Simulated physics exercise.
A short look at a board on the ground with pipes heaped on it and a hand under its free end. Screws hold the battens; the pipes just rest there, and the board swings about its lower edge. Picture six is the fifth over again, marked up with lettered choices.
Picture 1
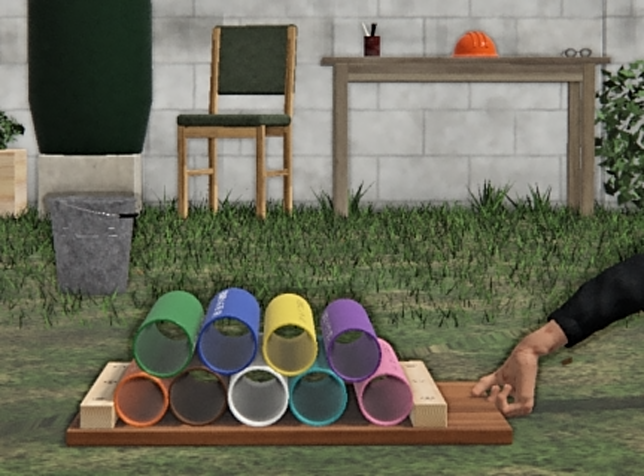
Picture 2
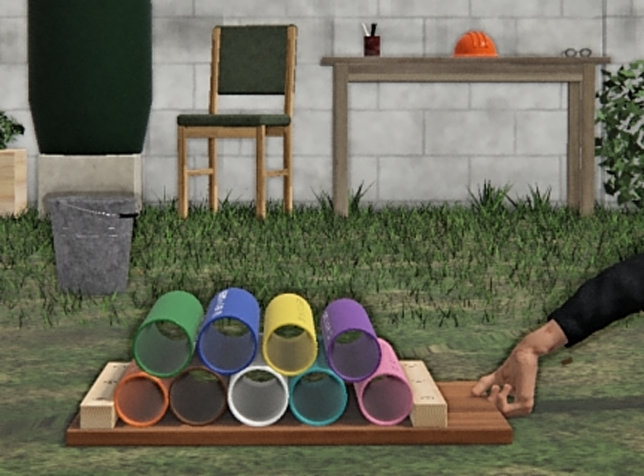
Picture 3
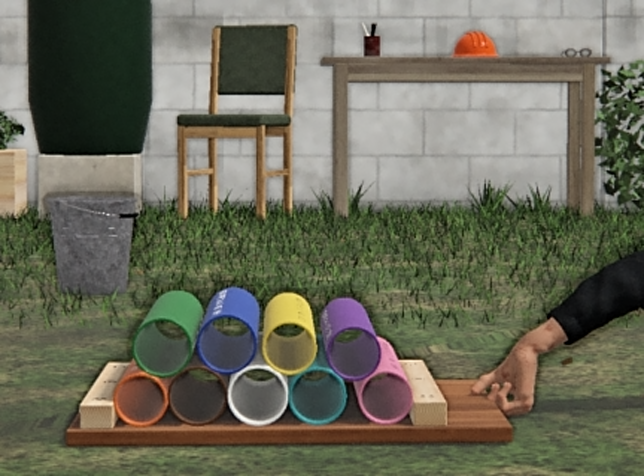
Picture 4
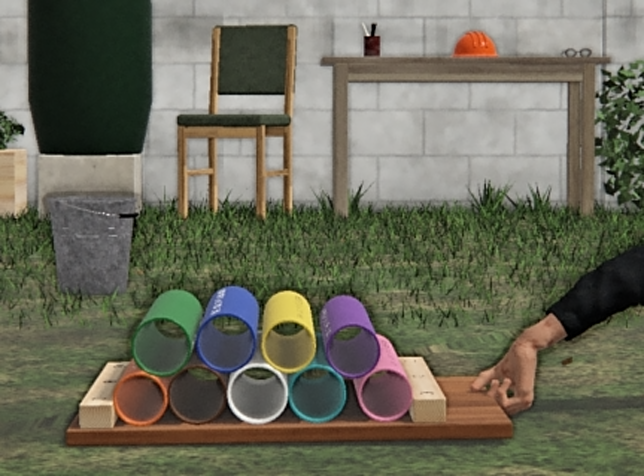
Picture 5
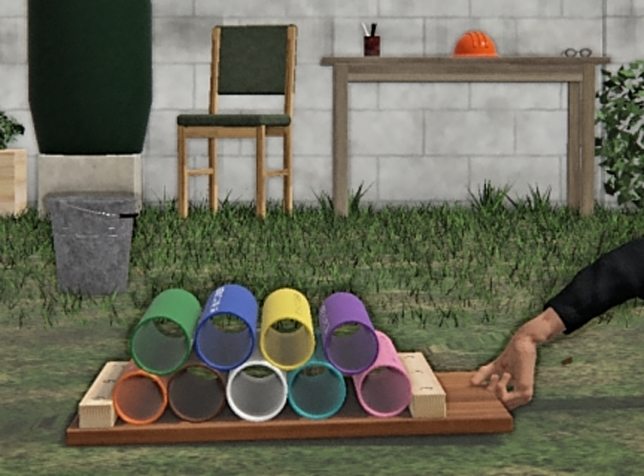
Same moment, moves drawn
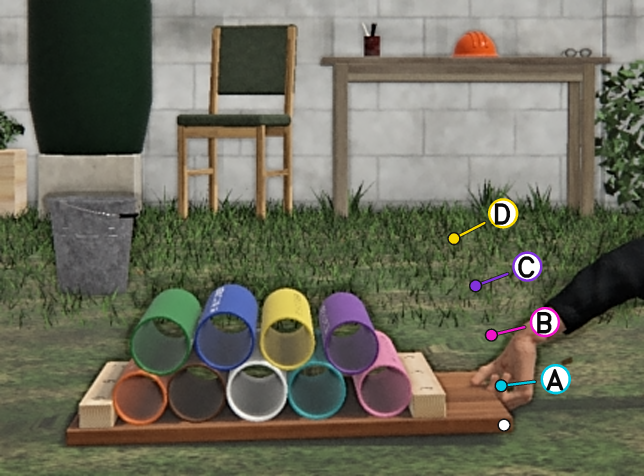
A hand at the right barely lifts the free end of a reddish-brown board on patchy grass, seen from the front by a still camera. Five pipes, orange, brown, white, turquoise and pink, lie between pale battens, with green, blue, yellow and purple ones on top. Behind them, a bin, chair and table stand before a pale block wall, all unmoving.
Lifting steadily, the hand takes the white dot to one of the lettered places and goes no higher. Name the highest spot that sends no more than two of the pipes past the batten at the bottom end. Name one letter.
Raise it to D.
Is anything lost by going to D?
Yes.
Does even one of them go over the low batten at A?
No, at A.
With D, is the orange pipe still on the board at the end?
Yes, with D.
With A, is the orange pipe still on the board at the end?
The orange pipe: Yes.
On the copy, A at (501, 386); B at (491, 335); C at (476, 286); D at (454, 239); the white dot at (504, 425).
On D. First, board at 16°.
Then, board at 27°.
Finally, board at 27°, one over the low batten (green).
By contrast, A none over the low batten; B none over the low batten; C none over the low batten.
